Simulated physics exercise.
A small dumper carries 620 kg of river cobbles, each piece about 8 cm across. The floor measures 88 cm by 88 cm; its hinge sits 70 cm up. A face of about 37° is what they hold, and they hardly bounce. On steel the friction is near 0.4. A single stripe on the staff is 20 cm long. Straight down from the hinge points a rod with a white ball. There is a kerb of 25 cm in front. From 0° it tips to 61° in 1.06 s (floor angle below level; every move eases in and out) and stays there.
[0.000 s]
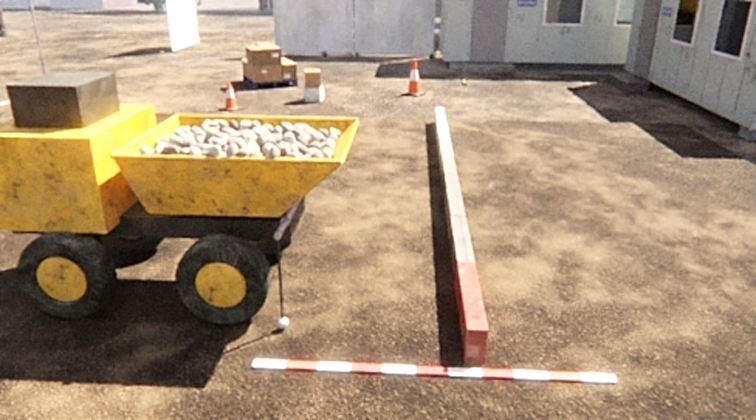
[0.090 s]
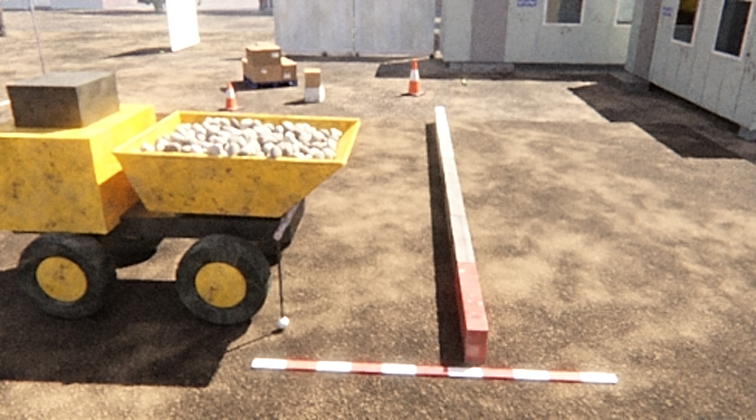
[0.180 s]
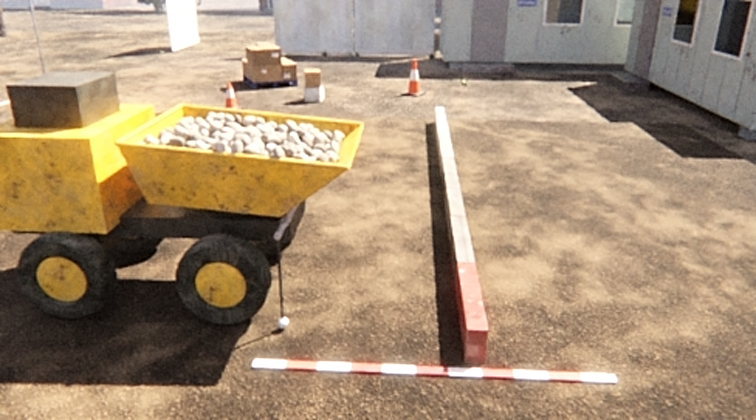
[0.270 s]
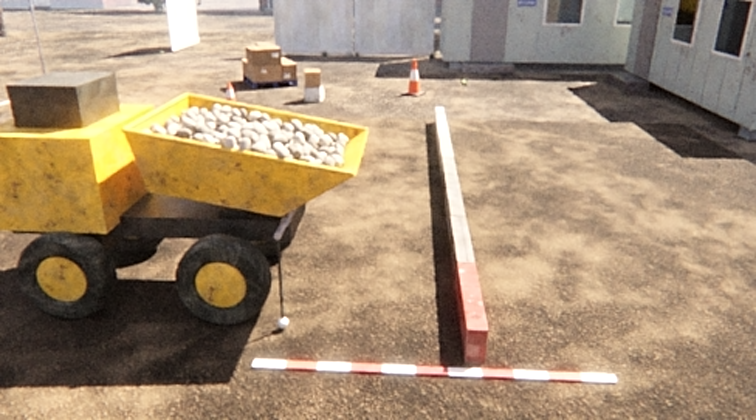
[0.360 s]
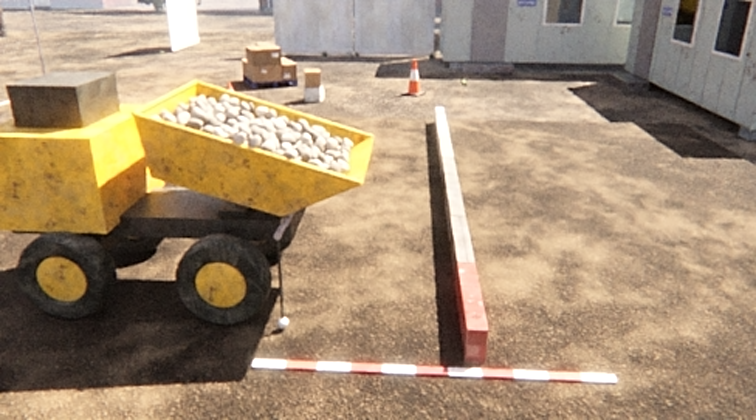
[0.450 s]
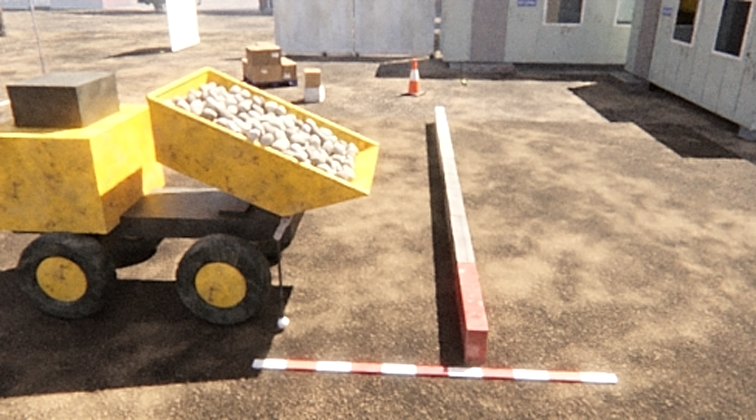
Yellow dumper standing still on a sunlit dirt yard, raising its stone-filled body steadily from level into a slope down to the right.
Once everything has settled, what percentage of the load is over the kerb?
5 %.
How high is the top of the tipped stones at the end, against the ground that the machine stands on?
About 42 cm higher than the ground.
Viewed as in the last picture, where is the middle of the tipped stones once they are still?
Around (417, 279).
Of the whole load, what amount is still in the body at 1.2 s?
I'd say near 90 per cent is still held inside.
After 0.8 s the floor is at 52°; 100 % in the body; the foremost stones are at (367, 208).
After 1.2 s the floor is at 61°; 88 % in the body, 12 % on this side of the kerb; the foremost stones are at (427, 246).
After 1.5 s the floor is at 61°; 48 % in the body, 51 % on this side of the kerb, 1 % over the kerb; the foremost stones are at (483, 258).
After 4.1 s the floor is at 61°; 0 % in the body, 94 % on this side of the kerb, 6 % over the kerb; the foremost stones are at (609, 296).
